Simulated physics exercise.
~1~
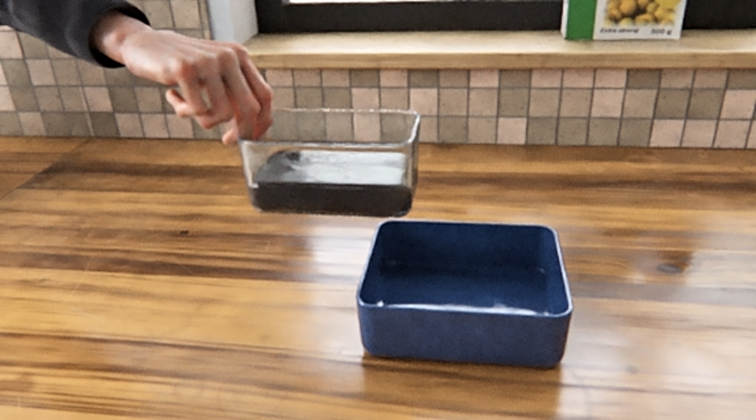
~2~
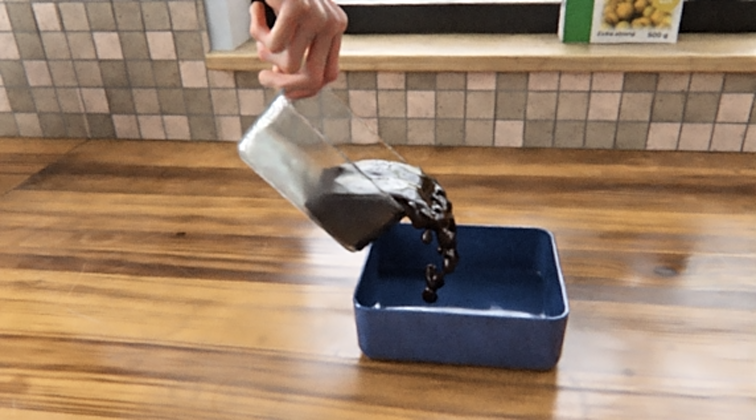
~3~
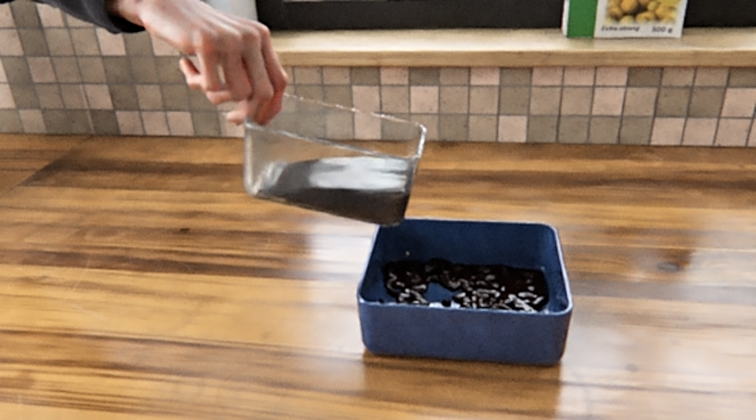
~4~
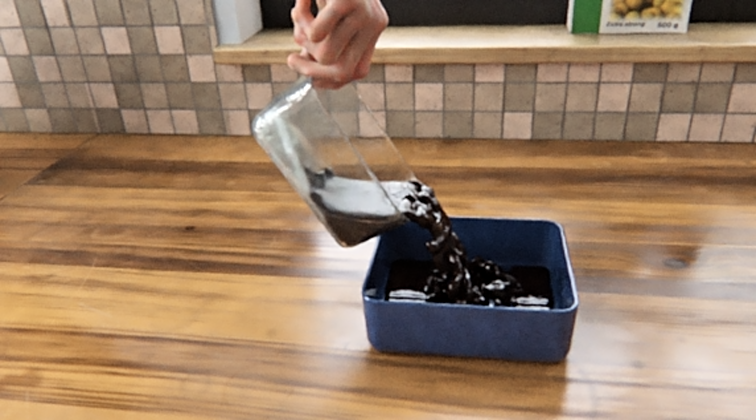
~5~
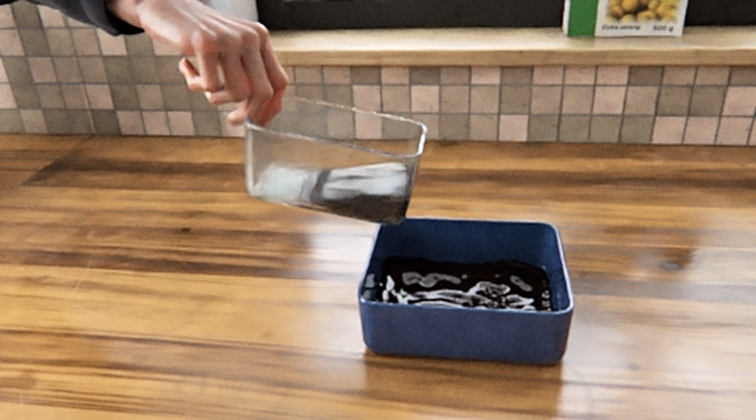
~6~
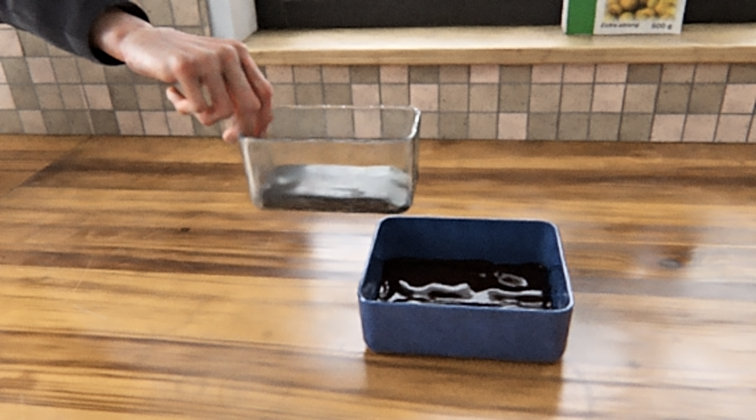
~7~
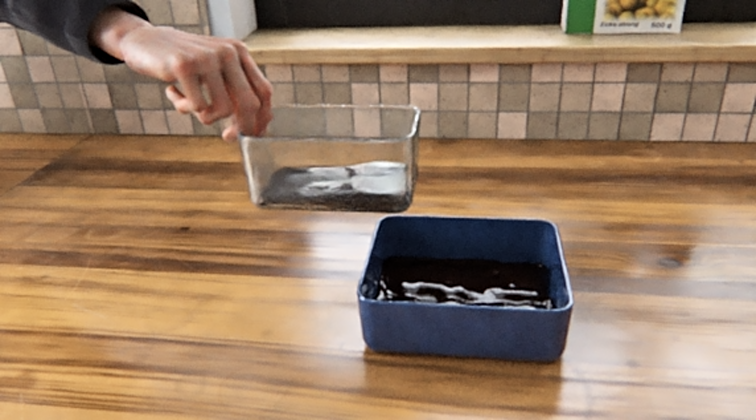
Kitchen worktop, a hand tipping dark liquid from a clear container into a blue dish twice, then holding it level, some left inside.
